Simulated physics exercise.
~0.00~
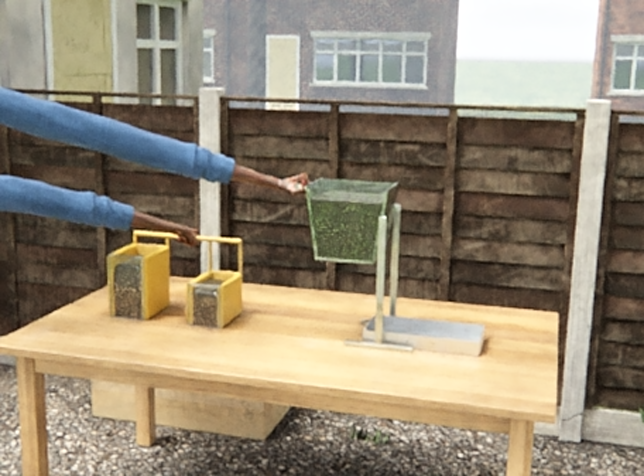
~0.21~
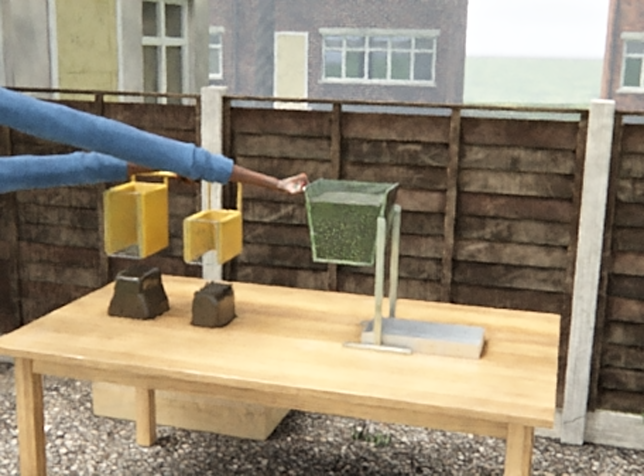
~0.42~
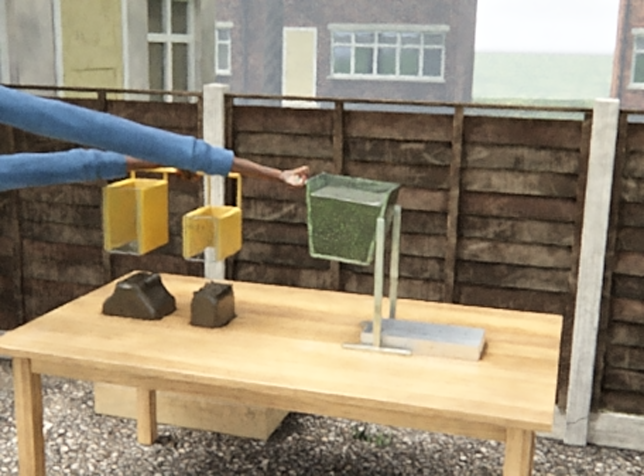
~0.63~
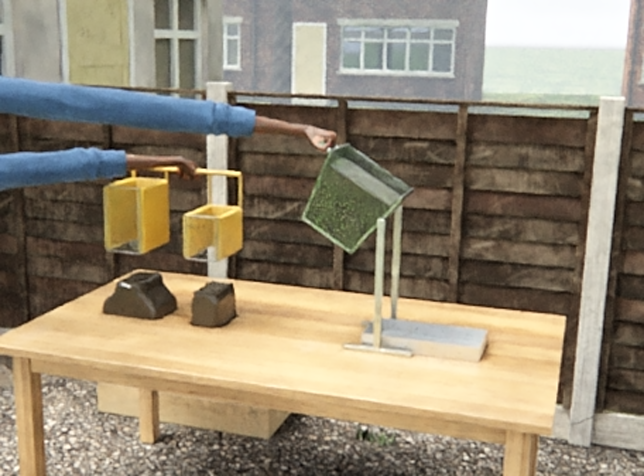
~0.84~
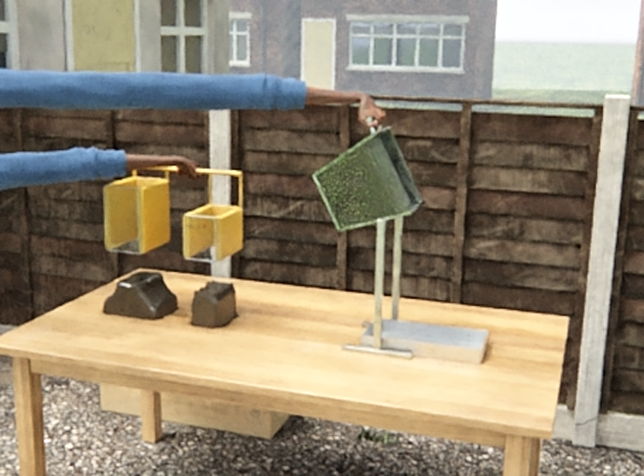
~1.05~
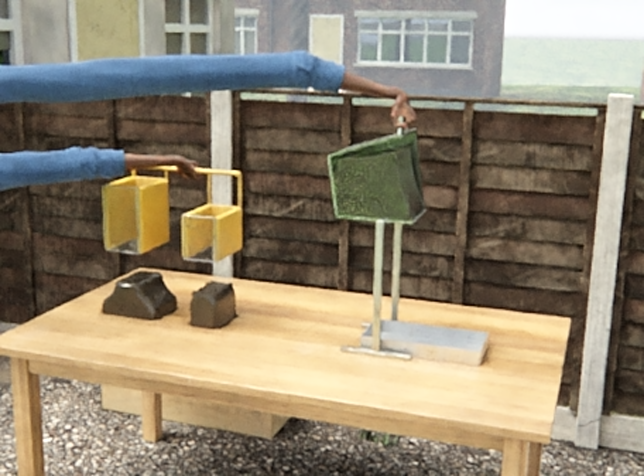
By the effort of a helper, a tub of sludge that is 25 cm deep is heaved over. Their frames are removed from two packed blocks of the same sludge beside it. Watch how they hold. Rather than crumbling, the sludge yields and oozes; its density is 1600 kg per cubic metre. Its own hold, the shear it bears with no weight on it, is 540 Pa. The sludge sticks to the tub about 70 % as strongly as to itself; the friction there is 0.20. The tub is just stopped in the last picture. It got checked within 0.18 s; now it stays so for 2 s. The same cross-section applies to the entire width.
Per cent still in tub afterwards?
Approx. 58 %.
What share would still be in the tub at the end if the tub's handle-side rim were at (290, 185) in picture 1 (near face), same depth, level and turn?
In that case some 40 per cent.
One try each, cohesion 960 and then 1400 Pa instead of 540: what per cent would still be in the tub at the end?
Roughly 100 % followed by roughly 100 %.
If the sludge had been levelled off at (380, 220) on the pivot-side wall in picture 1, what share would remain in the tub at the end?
100 %.
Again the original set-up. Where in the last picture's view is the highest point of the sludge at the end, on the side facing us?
The highest point sits at around (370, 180).
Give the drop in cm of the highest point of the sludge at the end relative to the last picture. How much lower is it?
9 cm.
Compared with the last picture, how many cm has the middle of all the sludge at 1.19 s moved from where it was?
Around 4 centimetres.
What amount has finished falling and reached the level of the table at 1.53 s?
0 per cent.
After 1.19 s, the tub is at 81 degrees and holds 90 %.
After 1.36 s, the tub is at 81 degrees and holds 69 %.
After 1.53 s, the tub is at 81 degrees and holds 59 %.
After 1.70 s, the tub is at 81 degrees and holds 58 %.
After 3.05 s, at the end, the tub is at 81 degrees and holds 58 %.
